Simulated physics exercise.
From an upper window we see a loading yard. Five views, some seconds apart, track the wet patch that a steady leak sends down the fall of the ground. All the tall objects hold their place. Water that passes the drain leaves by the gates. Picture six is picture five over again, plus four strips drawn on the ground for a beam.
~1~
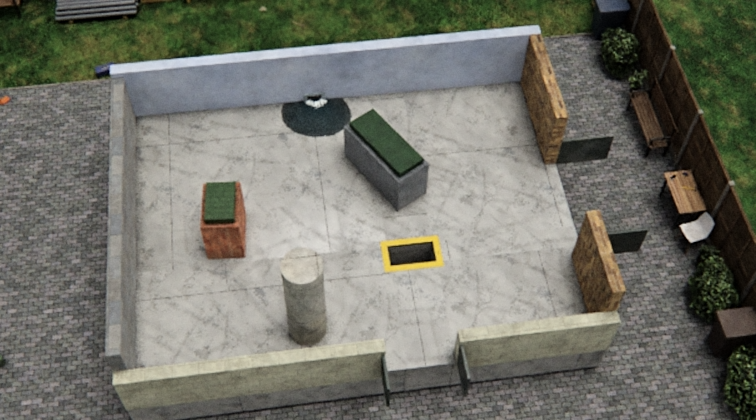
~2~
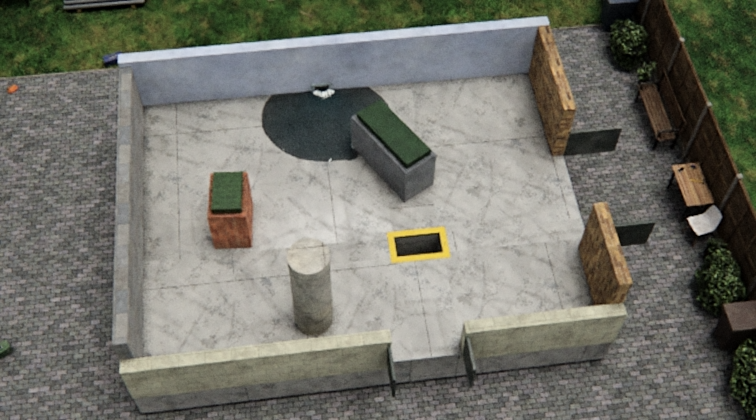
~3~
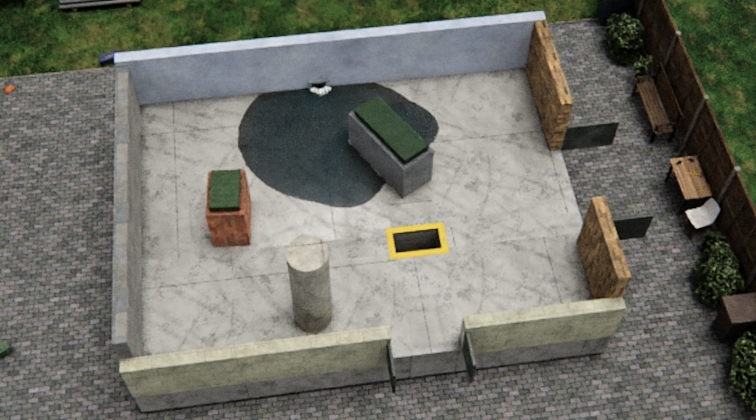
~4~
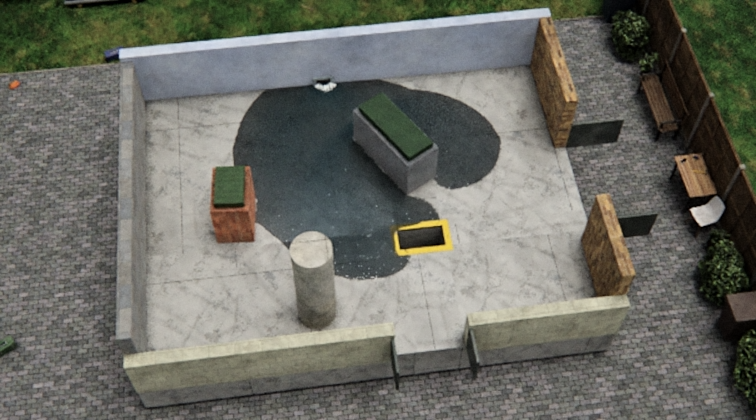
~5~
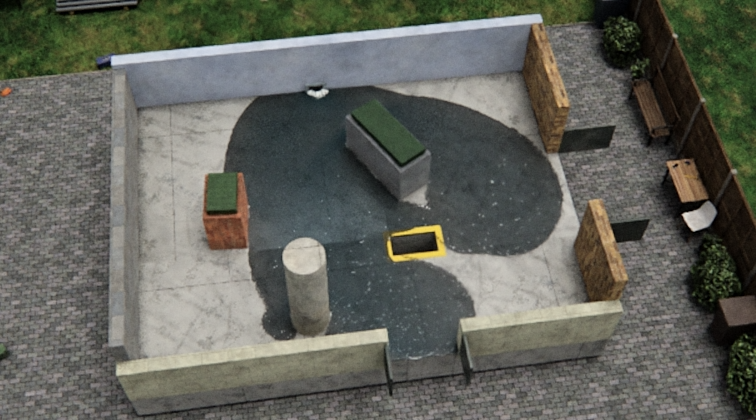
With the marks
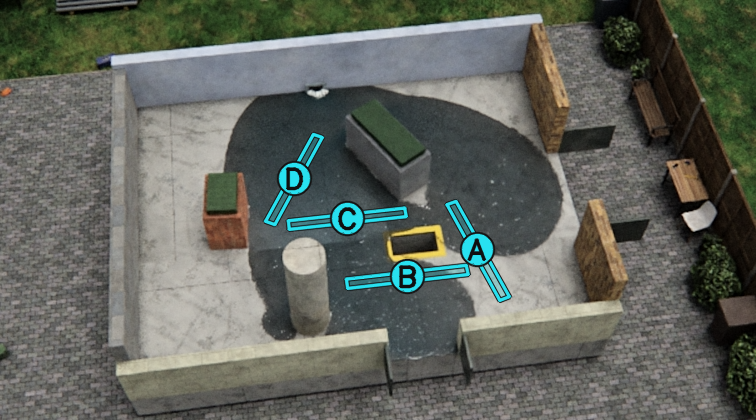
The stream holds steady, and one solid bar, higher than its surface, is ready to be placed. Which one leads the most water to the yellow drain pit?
I would pick position B.
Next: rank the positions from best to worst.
Best to worst: B, A, D, C.
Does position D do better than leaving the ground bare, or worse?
Worse.
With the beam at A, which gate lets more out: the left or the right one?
The left one.
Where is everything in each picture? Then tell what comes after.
In the first picture, outfall at (314, 97); yellow drain pit at (412, 254); open gate at (418, 355); open gate at (557, 209); front seen at (293, 129), 2 % of the ground wet; yellow drain pit still dry.
In the second picture, front seen at (314, 158), 8 % of the ground wet; yellow drain pit still dry.
In the third picture, front seen at (369, 196), 16 % of the ground wet; yellow drain pit still dry.
In the fourth picture, front seen at (367, 274), 31 % of the ground wet; yellow drain pit taking water.
In the fifth picture, front seen at (452, 304), 50 % of the ground wet; yellow drain pit taking water.
On the marked copy, A from (451, 203) to (504, 298); B from (347, 283) to (467, 269); C from (288, 225) to (405, 212); D from (270, 222) to (317, 135).
Choosing A, about 19 % of the stream goes into the yellow drain pit, about 76 % out by the gates.
Choosing B, about 31 % of the stream goes into the yellow drain pit, about 66 % out by the gates.
Choosing C, about 2 % of the stream goes into the yellow drain pit, about 91 % out by the gates.
Choosing D, about 13 % of the stream goes into the yellow drain pit, about 79 % out by the gates.
